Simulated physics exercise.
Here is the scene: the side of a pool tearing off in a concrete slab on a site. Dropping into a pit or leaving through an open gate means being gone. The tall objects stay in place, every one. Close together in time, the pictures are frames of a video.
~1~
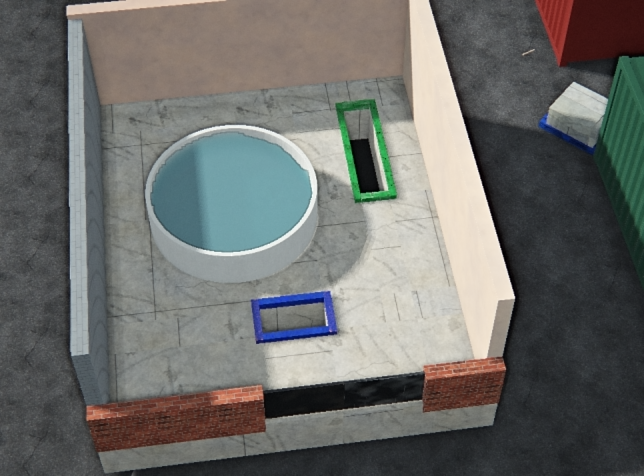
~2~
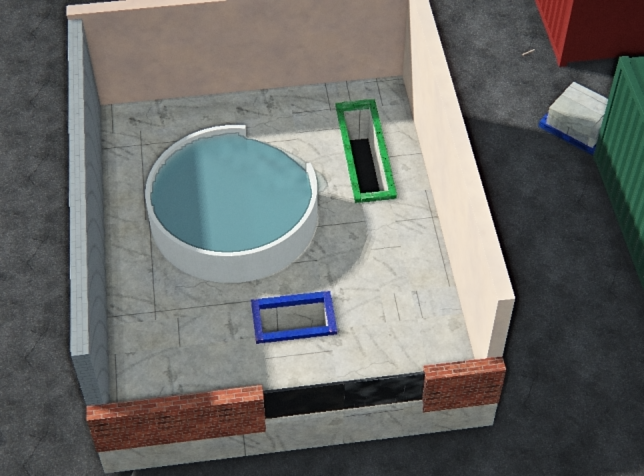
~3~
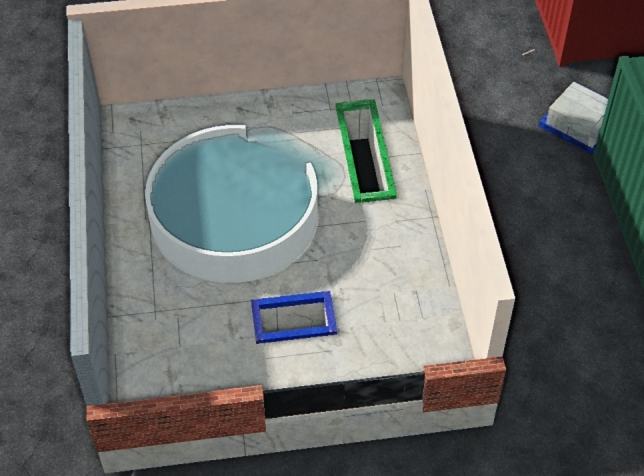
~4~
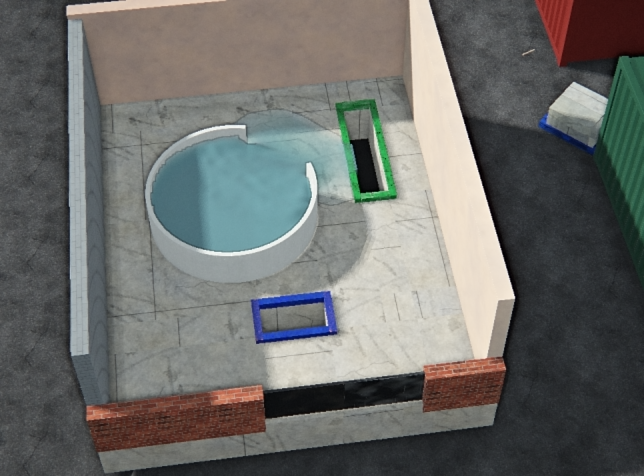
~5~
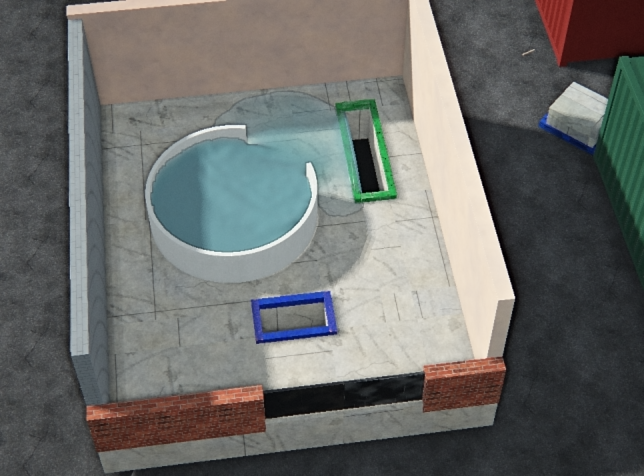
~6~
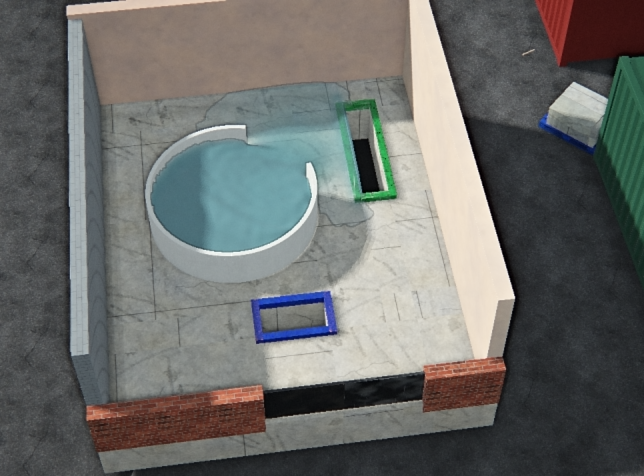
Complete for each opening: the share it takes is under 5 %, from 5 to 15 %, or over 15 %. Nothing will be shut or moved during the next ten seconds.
The share the gate takes is under 5 %; the share the green pit takes is over 15 %; the share the blue pit takes is under 5 %.
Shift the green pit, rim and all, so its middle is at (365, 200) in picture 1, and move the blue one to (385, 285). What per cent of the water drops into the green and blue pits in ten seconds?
Looks like green collects 12 percent and blue collects 4 percent.
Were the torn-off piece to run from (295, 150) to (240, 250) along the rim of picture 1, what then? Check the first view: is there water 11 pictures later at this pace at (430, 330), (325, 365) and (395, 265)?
Result, in sequence: Inundated; untouched by the flood; inundated.
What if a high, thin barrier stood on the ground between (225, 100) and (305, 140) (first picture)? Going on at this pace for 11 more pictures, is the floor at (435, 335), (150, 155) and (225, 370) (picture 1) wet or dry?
Result, listed order: Spot 1 kept clear of the flood, spot 2 reached by the flood, spot 3 kept clear of the flood.
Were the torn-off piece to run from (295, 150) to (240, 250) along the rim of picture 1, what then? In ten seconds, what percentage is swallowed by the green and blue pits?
I'd say the green pit gets around 10 percent and the blue pit around 10 percent.
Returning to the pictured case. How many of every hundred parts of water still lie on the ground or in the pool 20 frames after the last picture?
Close to 80 in a hundred.
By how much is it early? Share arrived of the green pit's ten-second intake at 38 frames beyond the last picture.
Share by then: About 95 in a hundred.
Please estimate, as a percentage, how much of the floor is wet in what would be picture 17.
Around 25 percent.
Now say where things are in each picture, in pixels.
Still water in the pool at (232, 191), in the first frame.
Water pours out on the pool's far side and has run to a hidden place, in the second frame.
The front is at (339, 180), out from the gap on the pool's far side, in the third frame.
Water pours out on the pool's far side and has run to (254, 116), in the fourth frame.
The front is at (277, 95), out from the gap on the pool's far side, in the fifth frame.
Water pours out on the pool's far side and has run to (327, 83), in the sixth frame.
A moment on, water covers 20 % of the floor; the gate 0 %, the green pit 6 %, the blue pit 0 %.
Next, water covers 25 % of the floor; the gate 0 %, the green pit 13 %, the blue pit 0 %.
Then, water covers 45 % of the floor; the gate 0 %, the green pit 21 %, the blue pit 0 %.
Later, water covers 80 % of the floor; the gate 0 %, the green pit 27 %, the blue pit 0 %.
In the end, water covers 95 % of the floor; the gate 0 %, the green pit 29 %, the blue pit 0 %.
